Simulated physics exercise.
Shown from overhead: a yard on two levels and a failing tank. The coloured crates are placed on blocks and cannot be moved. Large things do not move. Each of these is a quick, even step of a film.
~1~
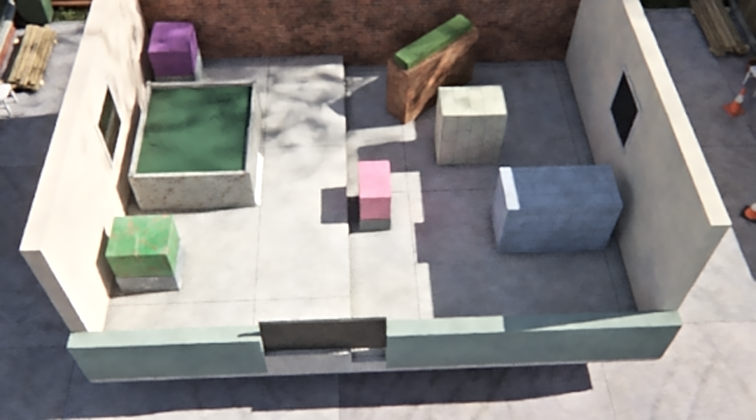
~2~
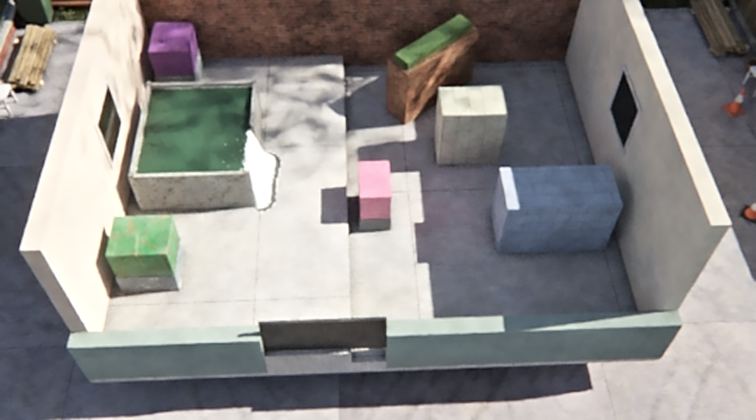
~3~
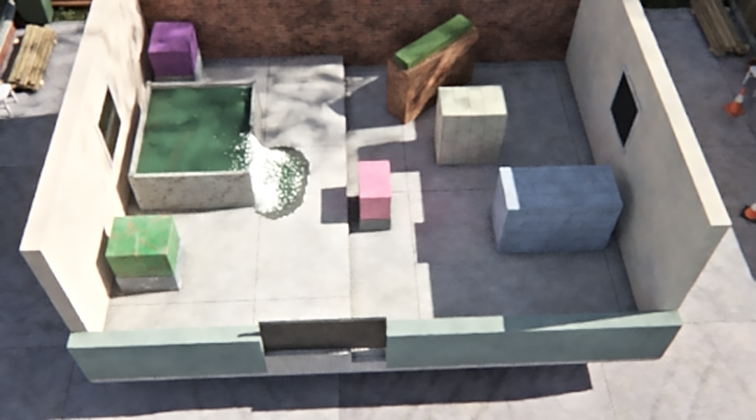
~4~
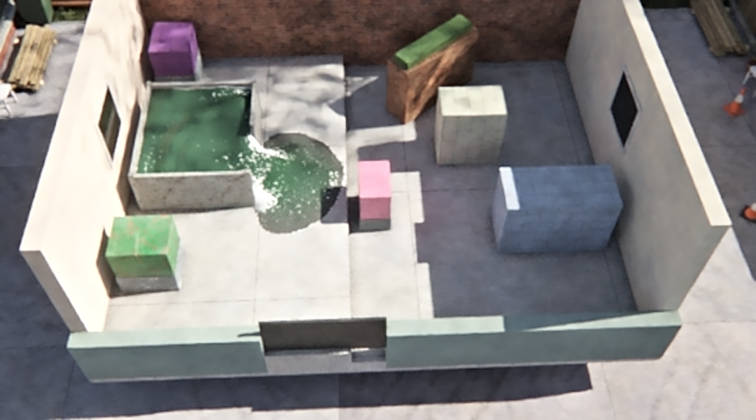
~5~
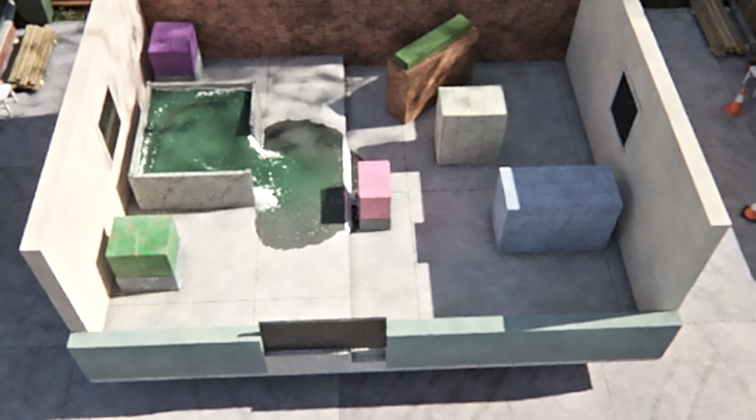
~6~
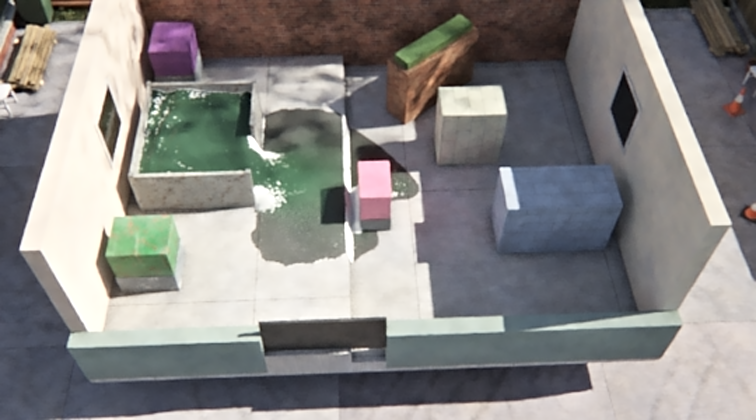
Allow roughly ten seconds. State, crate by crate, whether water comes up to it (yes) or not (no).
Green crate: A dry one; pink crate: A wet one; purple crate: A dry one.
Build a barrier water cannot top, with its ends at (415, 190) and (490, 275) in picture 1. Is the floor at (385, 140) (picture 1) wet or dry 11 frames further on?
My call: Soaked.
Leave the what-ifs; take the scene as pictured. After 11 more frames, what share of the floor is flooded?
Around 45 percent, give or take.
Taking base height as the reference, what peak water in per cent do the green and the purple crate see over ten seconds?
Some 0 and 0 % respectively.
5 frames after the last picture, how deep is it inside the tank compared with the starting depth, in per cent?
I'd say around 64 per cent.
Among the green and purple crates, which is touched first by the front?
The green one it is.
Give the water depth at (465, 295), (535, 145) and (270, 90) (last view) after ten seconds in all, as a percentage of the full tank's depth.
Around 10, 10 and 0 percent, in that order.
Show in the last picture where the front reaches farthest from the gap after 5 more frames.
I'd say at around (542, 169).
A moment on, water covers 30 % of the floor; the green crate not reached, the pink crate water round its plinth, the purple crate not reached.
Next, water covers 45 % of the floor; the green crate not reached, the pink crate water round its plinth, the purple crate not reached.
Then, water covers 60 % of the floor; the green crate not reached, the pink crate water round its plinth, the purple crate not reached.
Later, water covers 65 % of the floor; the green crate not reached, the pink crate water round its plinth, the purple crate not reached.
In the end, water covers 65 % of the floor; the green crate stayed above the water, the pink crate was topped, the purple crate stayed above the water.
